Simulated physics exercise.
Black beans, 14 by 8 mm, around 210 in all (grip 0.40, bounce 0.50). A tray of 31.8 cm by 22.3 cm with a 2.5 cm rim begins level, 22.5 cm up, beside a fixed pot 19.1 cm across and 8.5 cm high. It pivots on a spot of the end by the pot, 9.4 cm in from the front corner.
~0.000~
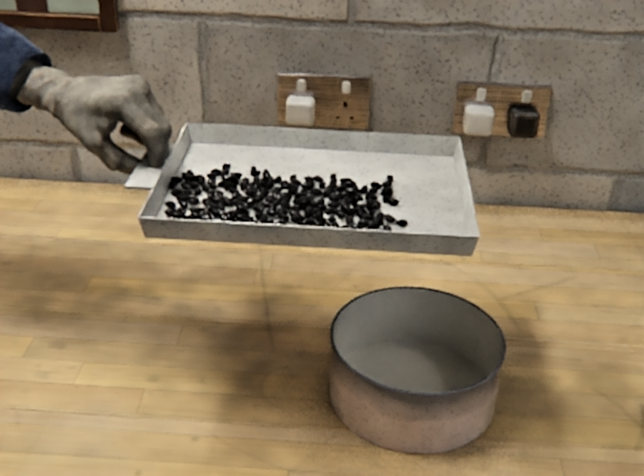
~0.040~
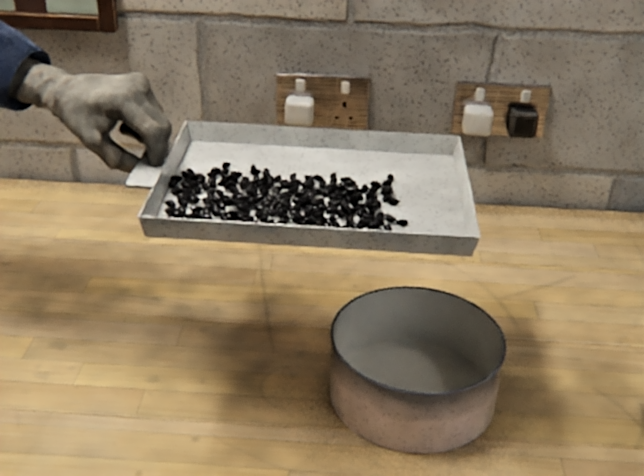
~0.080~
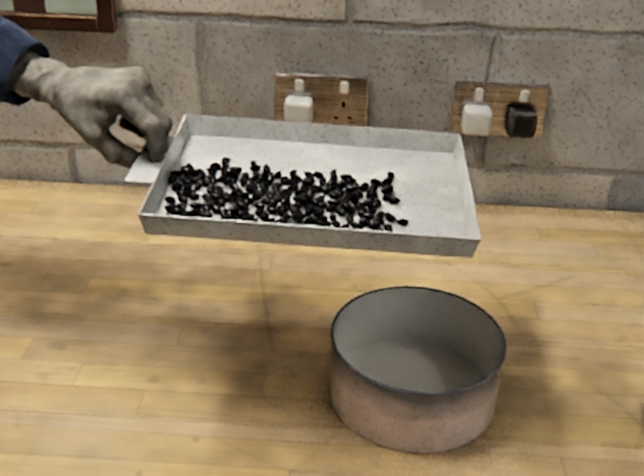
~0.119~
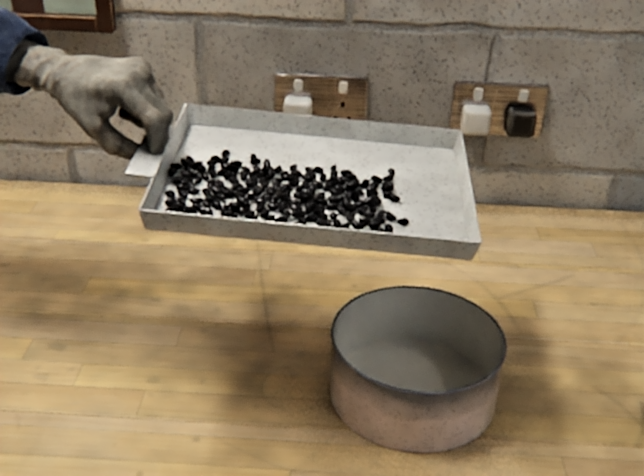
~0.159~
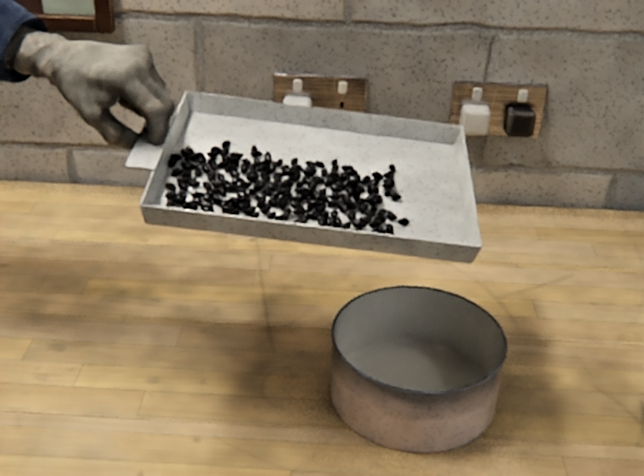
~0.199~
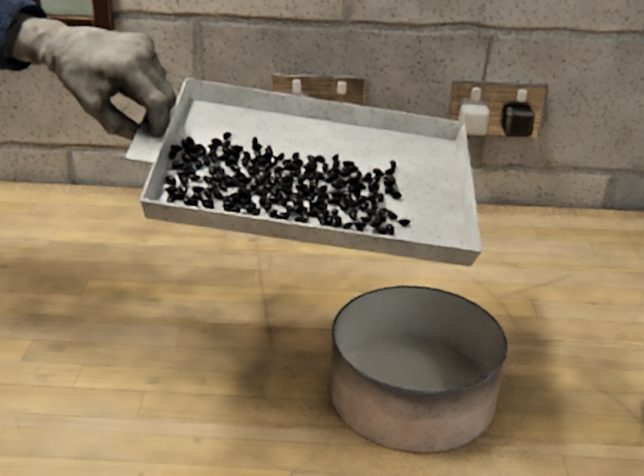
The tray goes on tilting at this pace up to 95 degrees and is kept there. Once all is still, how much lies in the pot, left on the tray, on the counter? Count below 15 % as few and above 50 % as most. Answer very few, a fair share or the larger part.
In the pot: The larger part; left on the tray: Very few; on the counter: Very few.
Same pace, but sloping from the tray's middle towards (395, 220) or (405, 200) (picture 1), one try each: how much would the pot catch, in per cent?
About 65 and 30 per cent.
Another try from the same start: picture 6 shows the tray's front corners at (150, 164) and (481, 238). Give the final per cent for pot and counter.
Pot 40, counter 55.
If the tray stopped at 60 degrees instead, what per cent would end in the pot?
Then about 25 per cent.
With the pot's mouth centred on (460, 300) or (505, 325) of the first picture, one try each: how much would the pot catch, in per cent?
About 5 and 25 per cent.
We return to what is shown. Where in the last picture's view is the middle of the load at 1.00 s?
At about (418, 271).
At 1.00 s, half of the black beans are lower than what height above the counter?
Some 20 cm.
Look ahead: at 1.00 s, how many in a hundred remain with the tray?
Roughly 80 per cent.
After 0.68 s, tilt 52 degrees; the tray holds 100 %, the pot 0 %.
Then, at 1.00 s, tilt 78 degrees; the tray holds 80 %, the pot 5 %.
After 1.41 s, tilt 95 degrees; the tray holds 10 %, the pot 85 %.
In the end, at 3.1 s, pot 100 %, tray 0 %, counter 0 %.
